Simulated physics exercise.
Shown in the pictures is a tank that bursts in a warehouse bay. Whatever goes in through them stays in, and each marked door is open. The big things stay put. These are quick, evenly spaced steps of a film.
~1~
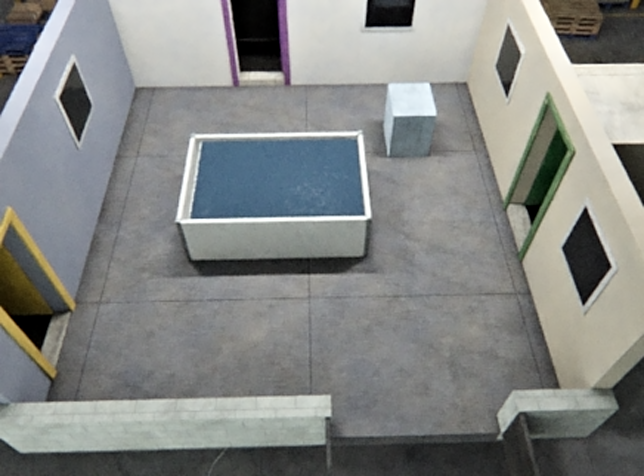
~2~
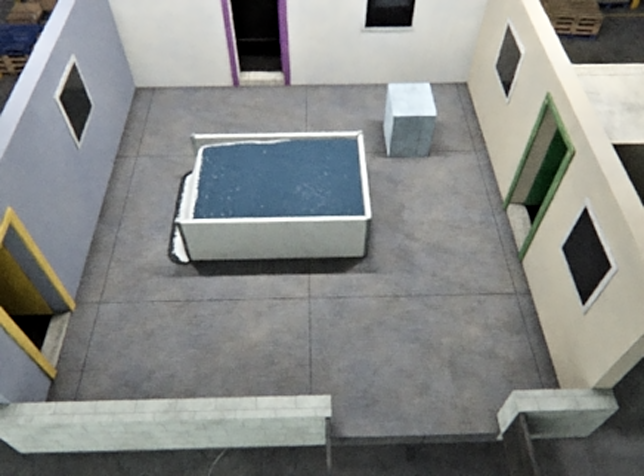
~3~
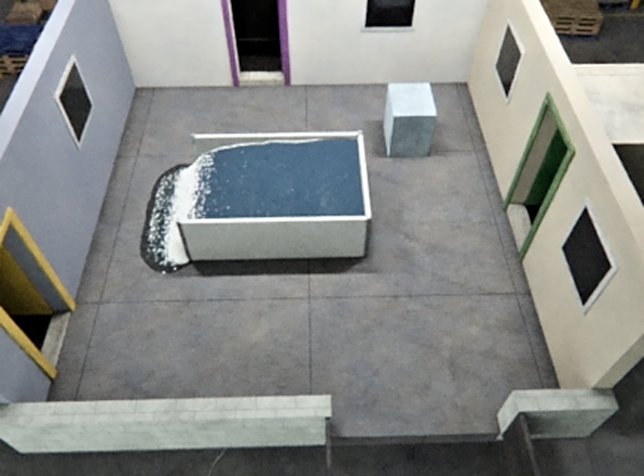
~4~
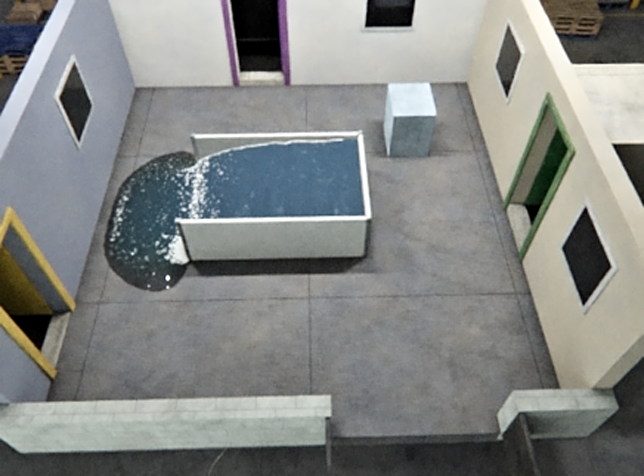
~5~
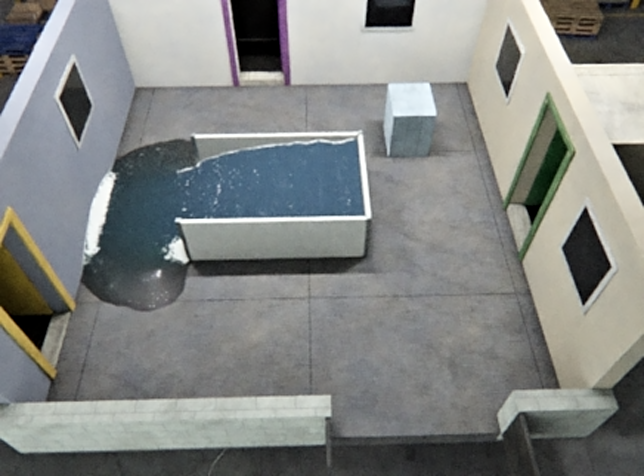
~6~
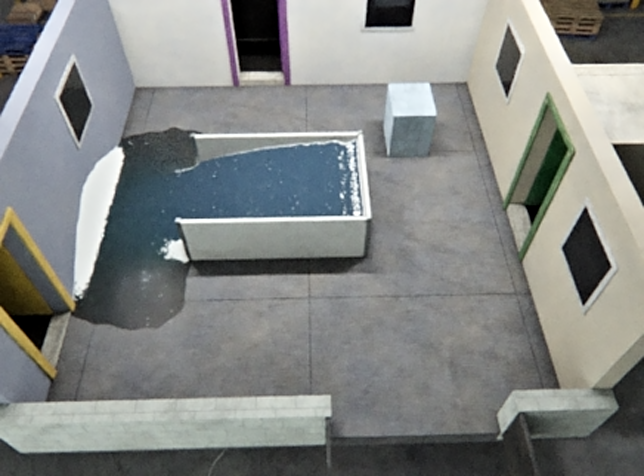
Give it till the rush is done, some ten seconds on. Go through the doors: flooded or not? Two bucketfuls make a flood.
At the end, the green door will be within bounds; the purple door will be within bounds; the yellow door will be over the limit.
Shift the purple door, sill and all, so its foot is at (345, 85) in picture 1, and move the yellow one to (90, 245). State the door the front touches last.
I'd go with the one in green.
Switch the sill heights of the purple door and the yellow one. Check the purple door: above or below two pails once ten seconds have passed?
To put it shortly, the purple door receives more.
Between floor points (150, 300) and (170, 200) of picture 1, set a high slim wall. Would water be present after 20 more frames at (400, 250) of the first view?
Untouched.
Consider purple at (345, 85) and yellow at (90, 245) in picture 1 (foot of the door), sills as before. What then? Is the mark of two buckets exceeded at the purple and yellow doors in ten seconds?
In short: The purple door falls short, the yellow door tops the mark.
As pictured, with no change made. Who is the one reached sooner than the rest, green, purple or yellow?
Answer: The yellow door.
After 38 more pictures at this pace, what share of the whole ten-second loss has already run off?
Share gone by then: About 50 %.
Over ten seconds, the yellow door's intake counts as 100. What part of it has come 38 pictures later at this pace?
Around 70 in a hundred.
A moment on, water covers 20 % of the floor; the green door not reached, the purple door not reached, the yellow door under two buckets in.
Next, water covers 30 % of the floor; the green door not reached, the purple door wet at the sill, nothing in, the yellow door over two buckets in.
Then, water covers 55 % of the floor; the green door not reached, the purple door wet at the sill, nothing in, the yellow door far over two buckets in.
Later, water covers 95 % of the floor; the green door wet at the sill, nothing in, the purple door under two buckets in, the yellow door far over two buckets in.
In the end, water covers 100 % of the floor; the green door wet at the sill, nothing in, the purple door under two buckets in, the yellow door far over two buckets in.
